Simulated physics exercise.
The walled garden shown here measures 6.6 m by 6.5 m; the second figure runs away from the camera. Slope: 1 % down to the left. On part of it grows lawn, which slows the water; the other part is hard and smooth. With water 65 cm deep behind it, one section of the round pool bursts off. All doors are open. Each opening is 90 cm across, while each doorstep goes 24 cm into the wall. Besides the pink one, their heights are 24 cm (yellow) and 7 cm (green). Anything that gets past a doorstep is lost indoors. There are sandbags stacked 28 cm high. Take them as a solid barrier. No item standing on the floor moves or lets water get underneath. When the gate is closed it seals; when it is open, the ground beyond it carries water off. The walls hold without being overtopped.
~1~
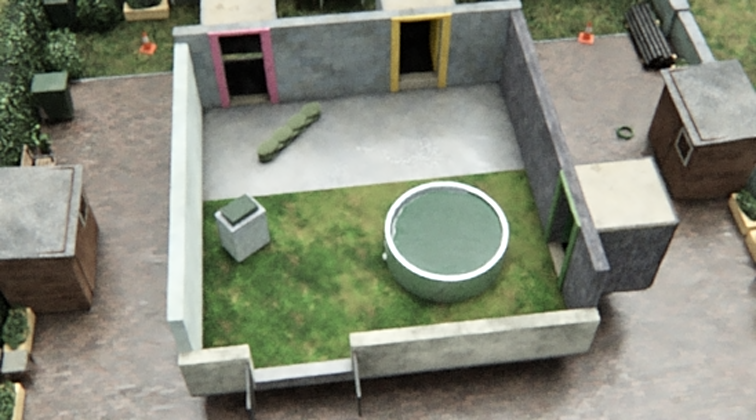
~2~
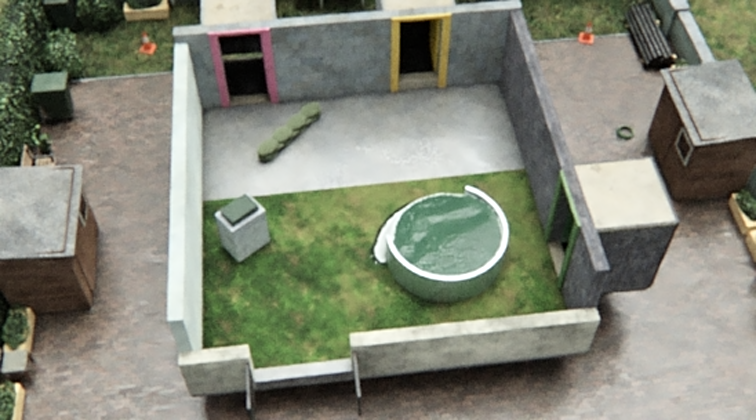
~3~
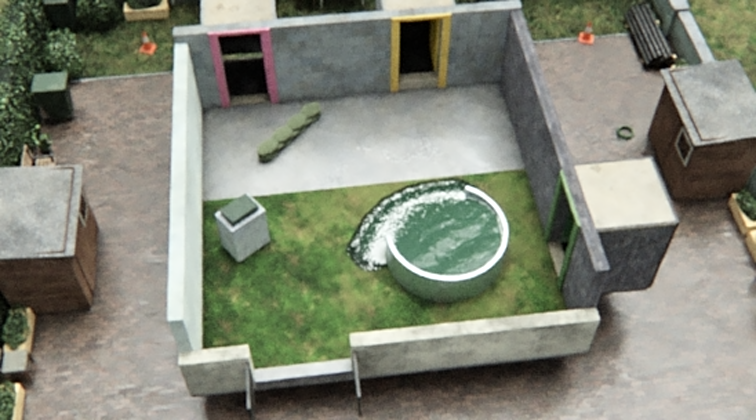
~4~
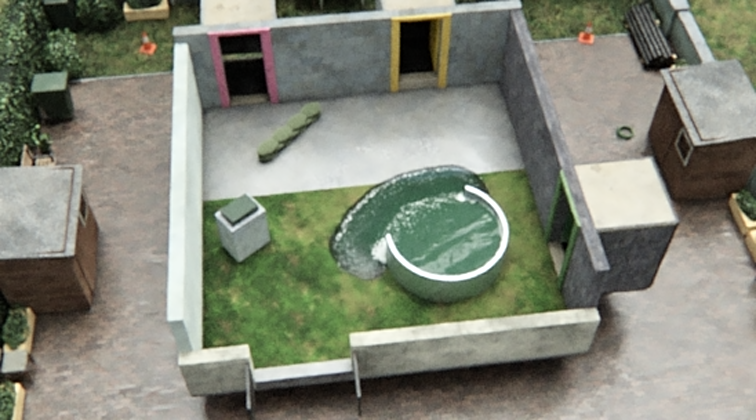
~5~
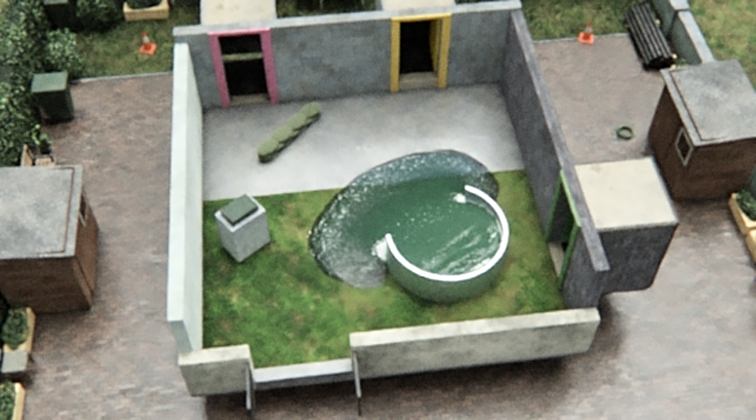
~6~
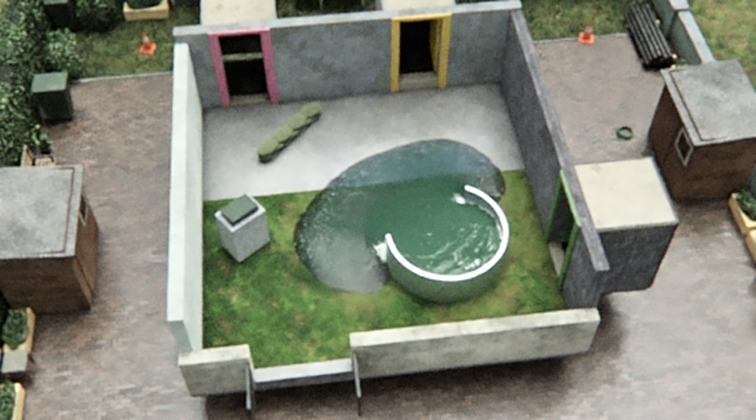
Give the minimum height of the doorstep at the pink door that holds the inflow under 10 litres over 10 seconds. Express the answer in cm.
8.5 cm.
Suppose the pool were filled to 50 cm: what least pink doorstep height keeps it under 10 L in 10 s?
Required height: Approx. 6.0 cm.
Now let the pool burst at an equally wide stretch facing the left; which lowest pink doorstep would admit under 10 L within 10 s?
It should stand roughly 8.0 cm high.
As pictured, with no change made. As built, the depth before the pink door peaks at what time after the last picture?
At roughly 4.5 s.
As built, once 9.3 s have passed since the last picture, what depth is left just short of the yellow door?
The depth there is around 4.0 cm.
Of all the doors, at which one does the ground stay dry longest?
Green door.
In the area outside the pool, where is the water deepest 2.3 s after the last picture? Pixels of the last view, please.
Around (343, 101).
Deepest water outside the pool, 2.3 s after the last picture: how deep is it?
Roughly 23 cm.
Then, 0.7 s after the last picture water covers 45 % of the floor, deepest (21 cm) near (397, 221); it has not reached the pink door.
Then, 2.3 s after the last picture water covers 70 % of the floor, deepest (23 cm) near (343, 101); 4 cm at the pink door, 0 litres in over its 5 cm doorstep.
Then, 9.3 s after the last picture water covers 95 % of the floor, deepest (10 cm) near (203, 121); 8 cm at the pink door, 48 litres in over its 5 cm doorstep.
At the pink door as built, the water peaked near 10 cm, 4.5 s after the last picture.
Run again over the same 10 s with other heights there, 18 litres in over 7.5 cm, 4 litres over 10 cm. The limit of 10 litres is kept from about 8.5 cm up.
